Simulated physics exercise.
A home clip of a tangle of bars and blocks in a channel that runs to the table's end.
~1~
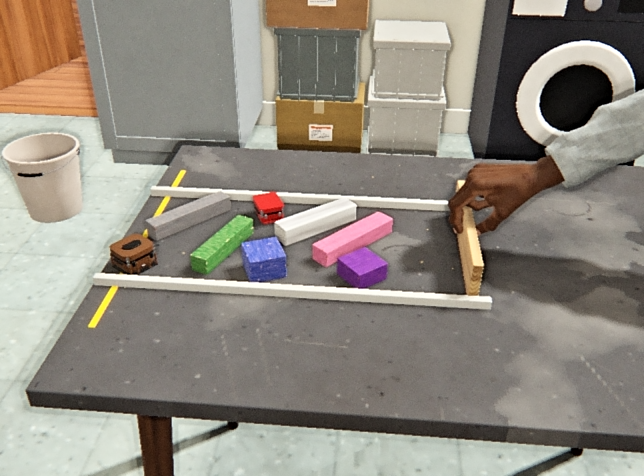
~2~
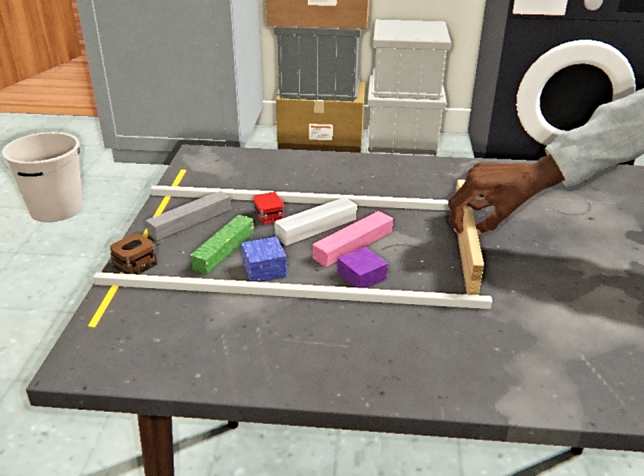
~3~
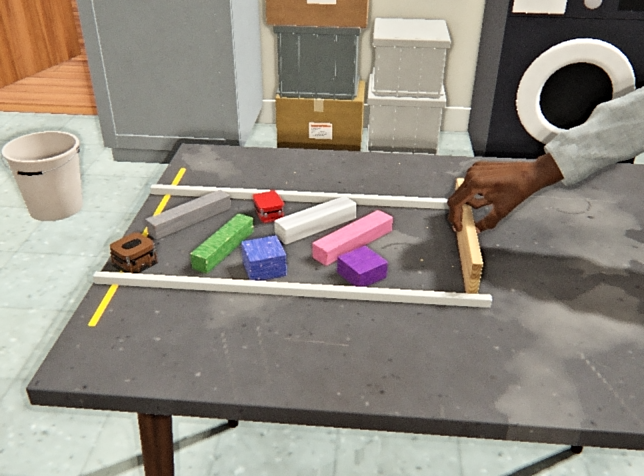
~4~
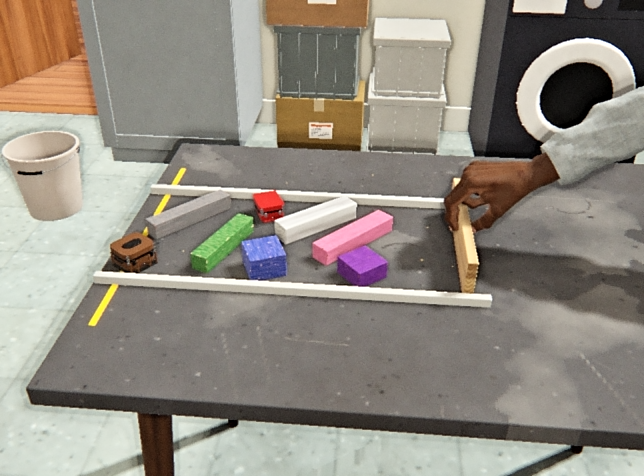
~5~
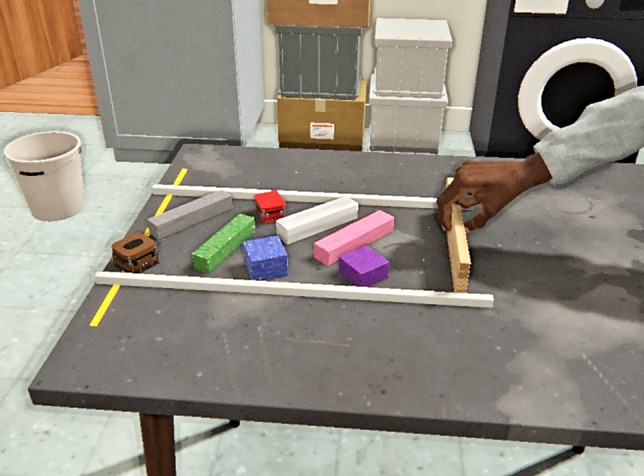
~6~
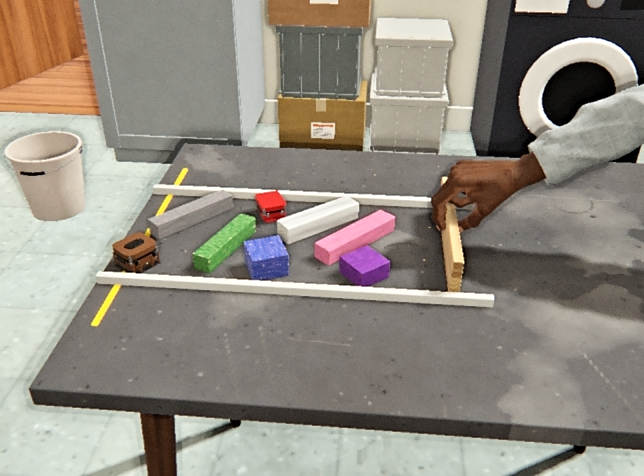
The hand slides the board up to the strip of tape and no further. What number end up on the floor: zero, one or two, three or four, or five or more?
In the end the number that fall off is five or more.
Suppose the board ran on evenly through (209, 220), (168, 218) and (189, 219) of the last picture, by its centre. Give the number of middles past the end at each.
In that order 1, 5 and 3.
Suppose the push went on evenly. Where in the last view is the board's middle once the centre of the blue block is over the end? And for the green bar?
At (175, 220) for the blue block; at (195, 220) for the green bar.
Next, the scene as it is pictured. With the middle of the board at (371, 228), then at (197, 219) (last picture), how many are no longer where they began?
2 and 8.
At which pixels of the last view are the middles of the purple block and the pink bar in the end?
Near (109, 261) and (136, 225).
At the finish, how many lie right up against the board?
2 of them.
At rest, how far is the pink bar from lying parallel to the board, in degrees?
Near 0 degrees.
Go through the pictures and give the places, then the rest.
In the first frame, brown case (133, 255); grey bar (190, 215); green bar (223, 244); board (467, 235); tape (146, 235).
In the second frame, grey bar (190, 215); board (467, 235).
In the third frame, green bar (223, 242); red case (268, 208).
In the fourth frame, brown case (133, 254); white stick (316, 219).
In the fifth frame, grey bar (191, 214); blue block (265, 259).
In the sixth frame, brown case (136, 254); grey bar (192, 213); green bar (226, 242); board (450, 232); tape (148, 233).
Soon after, none off yet; brown case at rest near (136, 254); grey bar at rest near (192, 213); green bar at rest near (226, 242).
Then, none off yet; brown case moved a little near (121, 251); grey bar moved a little near (170, 210); green bar moved about its own width near (167, 233).
At rest, the number that fall off is five or more; fallen, white stick, blue block, red case, green bar, grey bar and brown case.
